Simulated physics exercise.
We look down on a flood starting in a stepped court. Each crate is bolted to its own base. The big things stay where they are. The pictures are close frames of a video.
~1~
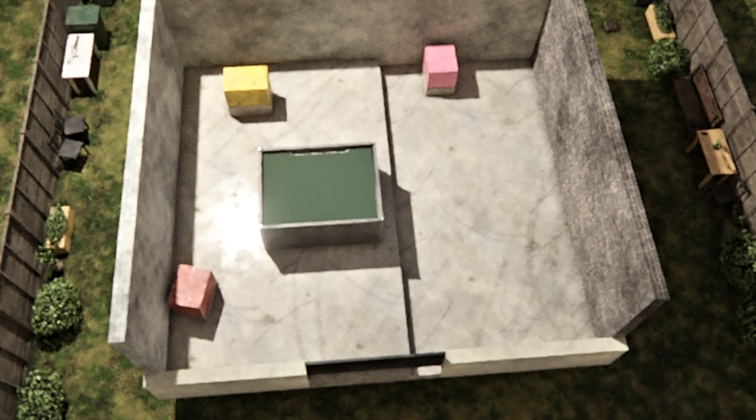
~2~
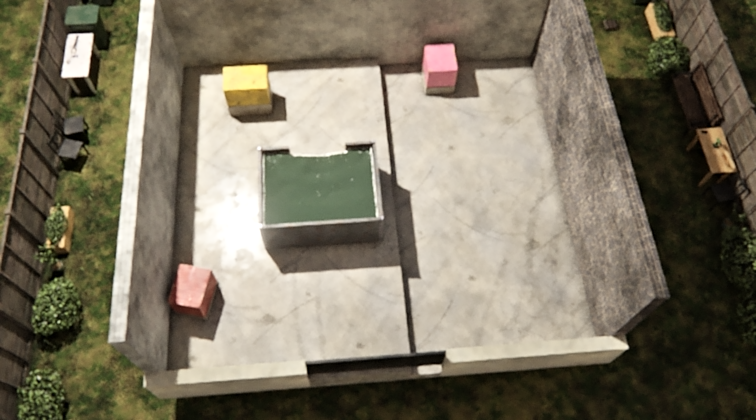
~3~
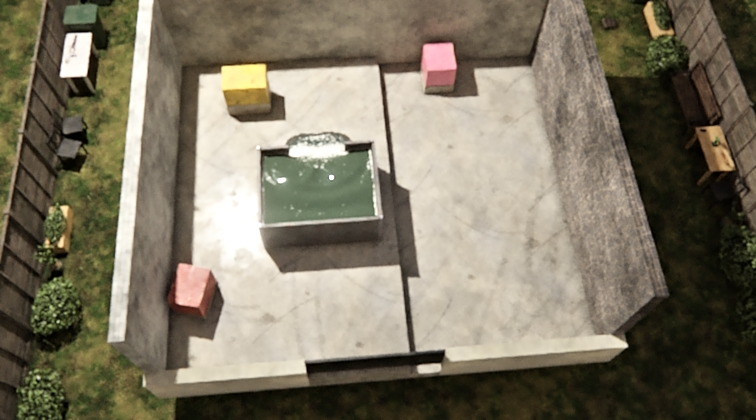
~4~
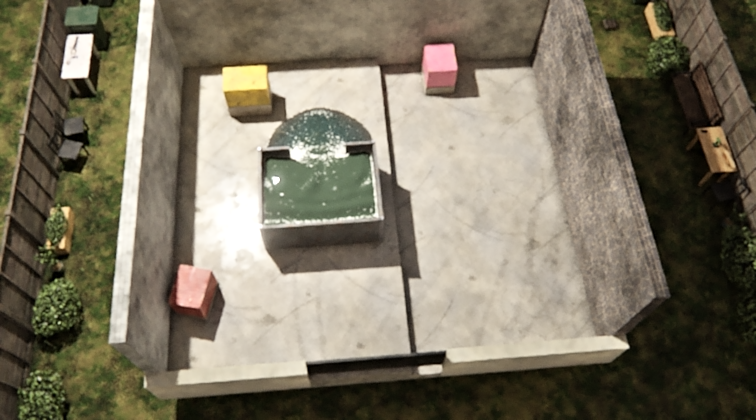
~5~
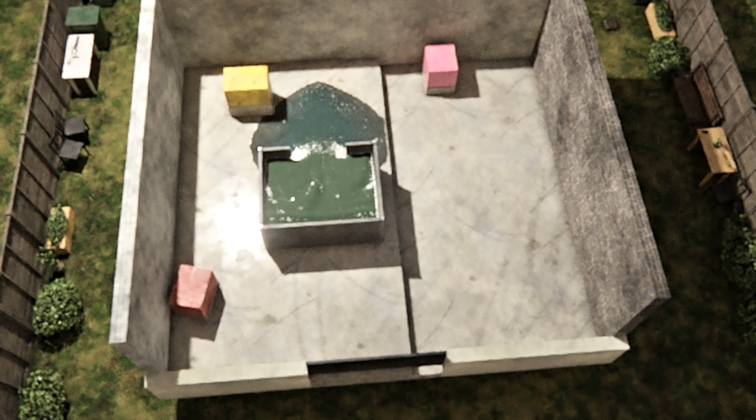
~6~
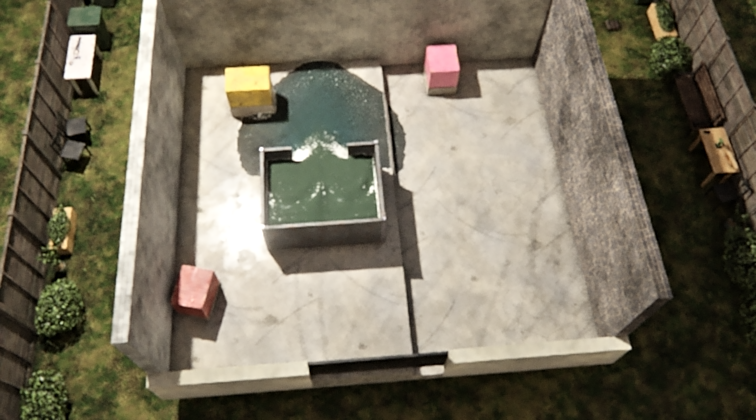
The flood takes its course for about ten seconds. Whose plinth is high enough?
One by one: The pink crate is soaked; the yellow crate keeps dry; the red crate is soaked.
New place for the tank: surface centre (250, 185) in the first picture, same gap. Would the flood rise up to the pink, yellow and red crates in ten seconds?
In short: Pink crate ends up wet; yellow crate takes water; red crate is soaked.
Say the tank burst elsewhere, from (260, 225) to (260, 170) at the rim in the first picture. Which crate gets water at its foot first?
First comes the red crate.
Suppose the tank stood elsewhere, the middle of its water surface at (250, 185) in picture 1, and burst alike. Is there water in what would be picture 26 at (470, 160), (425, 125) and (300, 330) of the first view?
In that order: Under water, wet, no water.
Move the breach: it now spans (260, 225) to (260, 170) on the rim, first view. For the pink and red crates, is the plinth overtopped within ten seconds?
In short: The pink crate escapes it, the red crate is wetted.
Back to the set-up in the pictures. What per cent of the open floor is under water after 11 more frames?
Near 30 in a hundred.
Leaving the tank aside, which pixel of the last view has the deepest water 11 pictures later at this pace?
Close to (420, 71).
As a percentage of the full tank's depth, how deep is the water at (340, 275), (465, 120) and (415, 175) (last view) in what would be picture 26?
In that order: 0, 2 and 4 per cent.
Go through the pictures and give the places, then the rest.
The first picture shows the water tank at (319, 186) is whole and still.
In the second picture, water pours out on the water tank's far side and has run to a hidden place.
In the third picture, the front is at (340, 136), out from the gap on the water tank's far side.
In the fourth picture, water pours out on the water tank's far side and has run to (319, 110).
In the fifth picture, the front is at (324, 85), out from the gap on the water tank's far side.
In the sixth picture, water pours out on the water tank's far side and has run to (327, 62).
A moment on, water covers 20 % of the floor; the pink crate water round its plinth, the yellow crate water round its plinth, the red crate not reached.
Next, water covers 30 % of the floor; the pink crate water round its plinth, the yellow crate water round its plinth, the red crate not reached.
Then, water covers 45 % of the floor; the pink crate water round its plinth, the yellow crate water round its plinth, the red crate water round its plinth.
Later, water covers 85 % of the floor; the pink crate water round its plinth, the yellow crate water round its plinth, the red crate water round its plinth.
In the end, water covers 95 % of the floor; the pink crate was topped, the yellow crate stayed above the water, the red crate was topped.
